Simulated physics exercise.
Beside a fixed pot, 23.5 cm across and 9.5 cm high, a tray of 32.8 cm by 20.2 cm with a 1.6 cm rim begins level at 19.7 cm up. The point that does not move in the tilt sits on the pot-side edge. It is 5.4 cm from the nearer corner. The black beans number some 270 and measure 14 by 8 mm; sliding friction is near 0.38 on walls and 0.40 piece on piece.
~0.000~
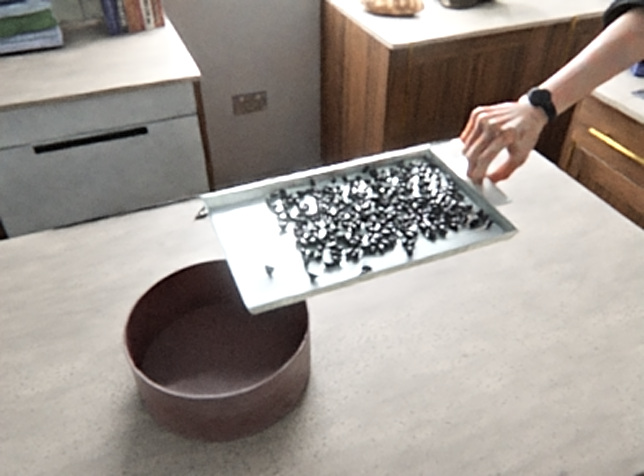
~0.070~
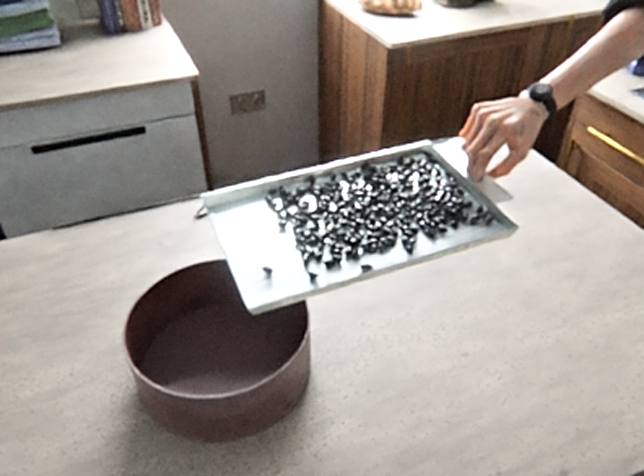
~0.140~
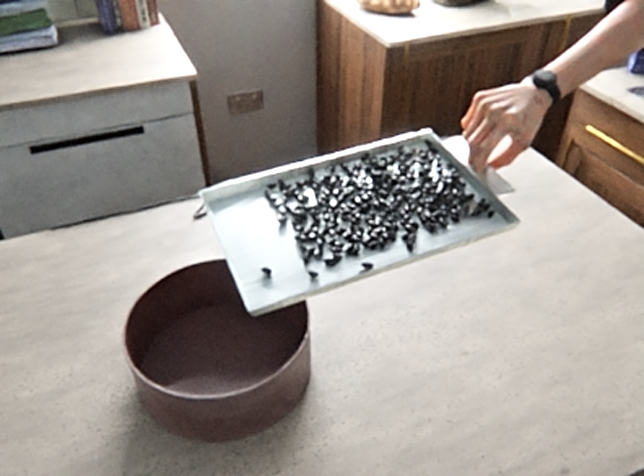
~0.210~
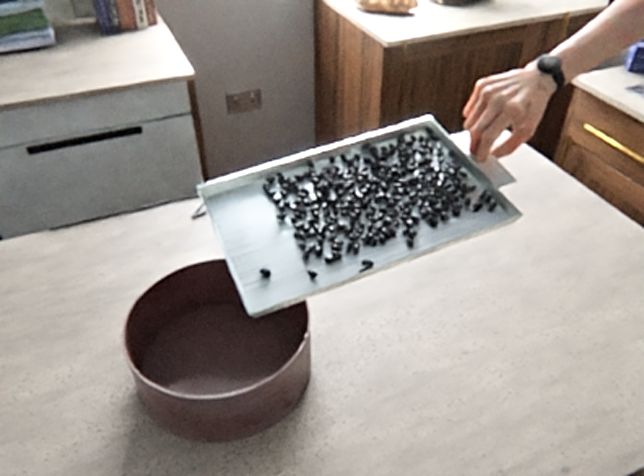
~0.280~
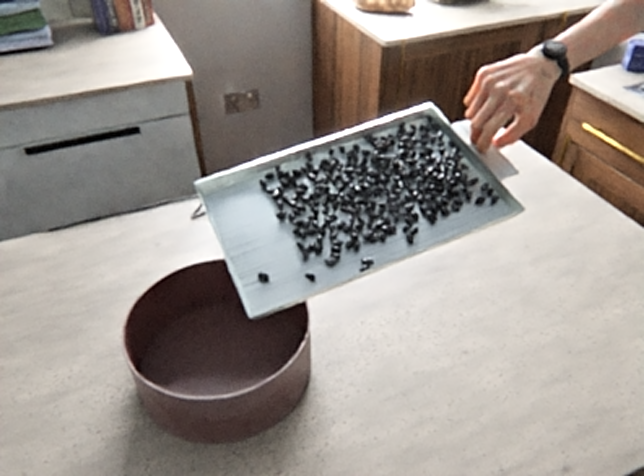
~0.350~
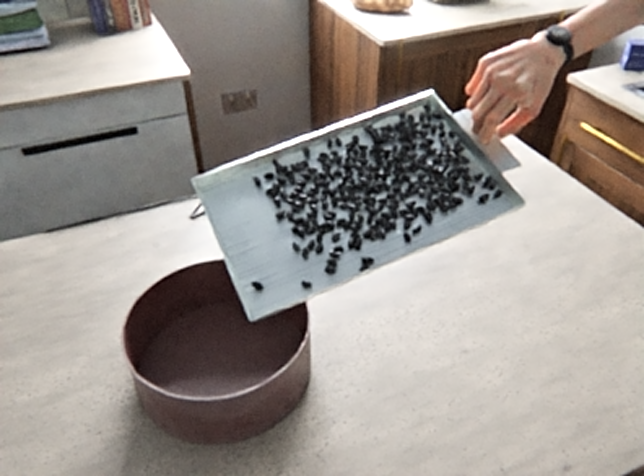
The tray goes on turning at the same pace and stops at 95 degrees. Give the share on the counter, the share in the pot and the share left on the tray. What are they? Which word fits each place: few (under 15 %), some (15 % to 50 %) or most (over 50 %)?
Counter gets most; pot gets some; tray gets few.
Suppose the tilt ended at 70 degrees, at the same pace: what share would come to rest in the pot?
Estimated share: About 15 %.
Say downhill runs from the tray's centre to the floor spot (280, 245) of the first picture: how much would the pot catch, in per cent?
My best guess is some 95 per cent.
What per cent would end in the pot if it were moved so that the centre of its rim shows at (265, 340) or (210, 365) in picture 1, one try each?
The shares would be near 95 and 75 per cent respectively.
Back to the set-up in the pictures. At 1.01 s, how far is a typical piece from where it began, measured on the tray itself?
Displacement on the tray: Roughly 15 cm.
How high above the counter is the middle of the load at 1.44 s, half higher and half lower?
Roughly 2 cm above the counter.
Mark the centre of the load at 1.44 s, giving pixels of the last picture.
I'd put it close to (284, 418).
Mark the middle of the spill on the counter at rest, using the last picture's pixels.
About (294, 463).
Then, at 1.01 s, tilt 54 degrees; the tray holds 85 %, the pot 0 %.
After 1.44 s, tilt 78 degrees; the tray holds 25 %, the pot 15 %.
After 1.96 s, tilt 95 degrees; the tray holds 0 %, the pot 35 %.
At rest (2.7 s), counter 65 %, pot 35 %, tray 0 %.
